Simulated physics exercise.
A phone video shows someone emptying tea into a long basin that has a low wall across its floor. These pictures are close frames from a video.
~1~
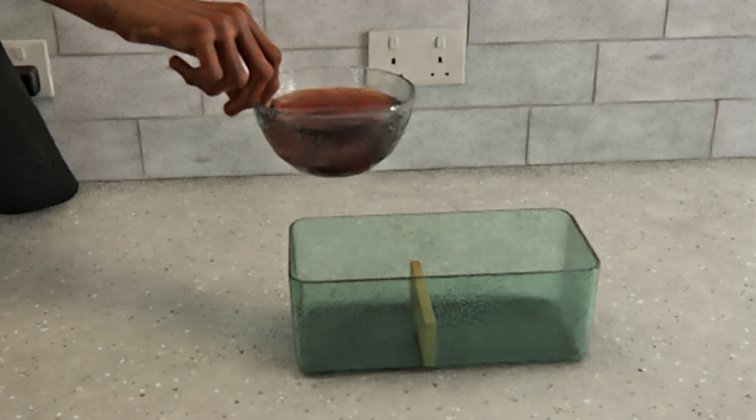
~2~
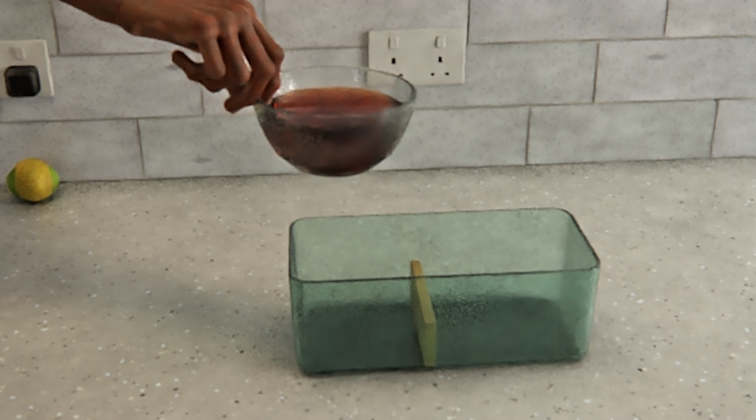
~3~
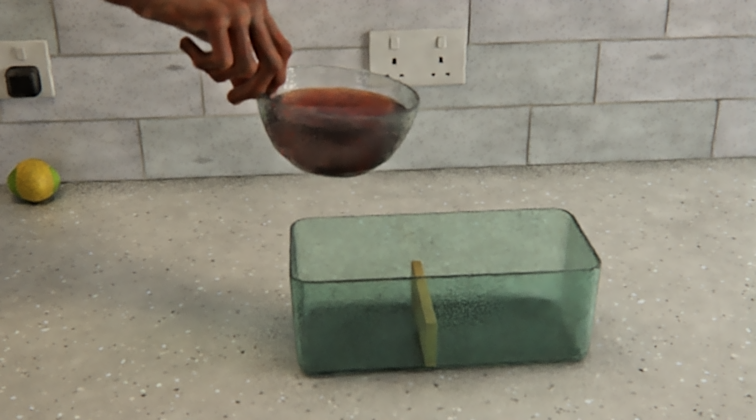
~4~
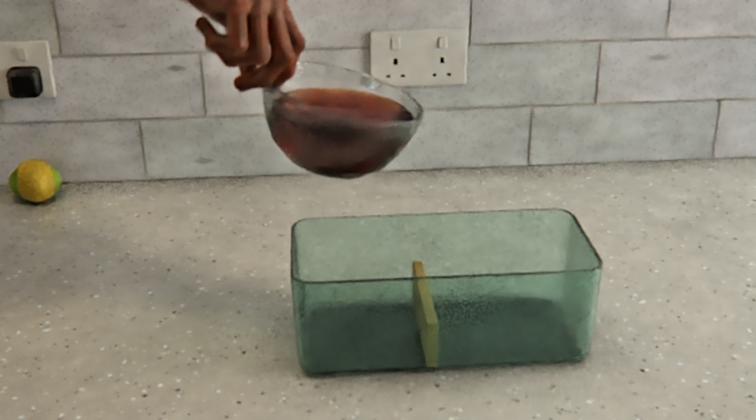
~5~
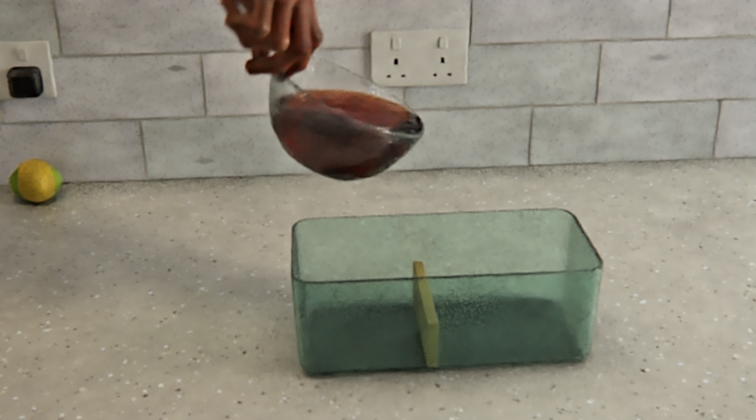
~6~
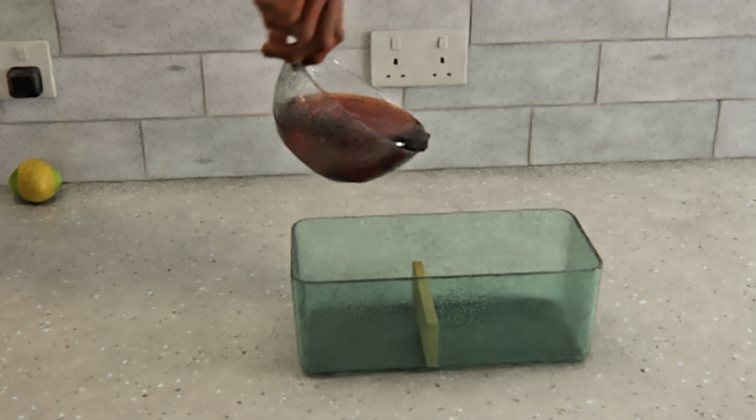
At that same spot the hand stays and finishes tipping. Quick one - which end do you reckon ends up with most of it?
I'd say the right one.
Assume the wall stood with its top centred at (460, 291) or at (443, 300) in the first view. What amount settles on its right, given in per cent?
Result: 25 % first, 45 % second.
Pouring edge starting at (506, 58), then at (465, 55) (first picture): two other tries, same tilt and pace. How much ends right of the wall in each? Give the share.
About 80 per cent, then about 80 per cent.
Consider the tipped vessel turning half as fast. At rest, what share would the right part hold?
It comes to near 85 per cent.
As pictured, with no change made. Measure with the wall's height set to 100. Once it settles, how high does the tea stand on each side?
Roughly 20 percent left, 40 percent right.
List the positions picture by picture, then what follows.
In the first picture, it leans 0°; its right rim is at (414, 90); the tea meets the walls at (259, 109) and (407, 104); the long basin's rim runs from (290, 251) to (584, 238); the wall's top is at (422, 291).
In the second picture, it leans 2°; its right rim is at (415, 92); the tea meets the walls at (259, 108) and (407, 106).
In the third picture, it leans 7°; its right rim is at (418, 99); the tea meets the walls at (262, 106) and (410, 110).
In the fourth picture, it leans 15°; its right rim is at (421, 111); the tea meets the walls at (268, 103) and (416, 114).
In the fifth picture, it leans 26°; its right rim is at (422, 127); the tea meets the walls at (273, 104) and (421, 118).
In the sixth picture, it leans 40°; its right rim is at (418, 145); the tea meets the walls at (277, 107) and (407, 124); 6 per cent is over the edge.
A moment on, the tilt is 113° and 3 per cent is still to pour, 9 is left of the wall and 63 right of it.
Next, the tilt is 120° and 0 per cent is still to pour, 27 is left of the wall and 60 right of it.
Then the tilt is 120° and 0 per cent is still to pour, 31 is left of the wall and 65 right of it.
Later the tilt is 120° and 0 per cent is still to pour, 32 is left of the wall and 65 right of it.
At rest 32 per cent lies left of the wall, 65 right of it and 3 outside.
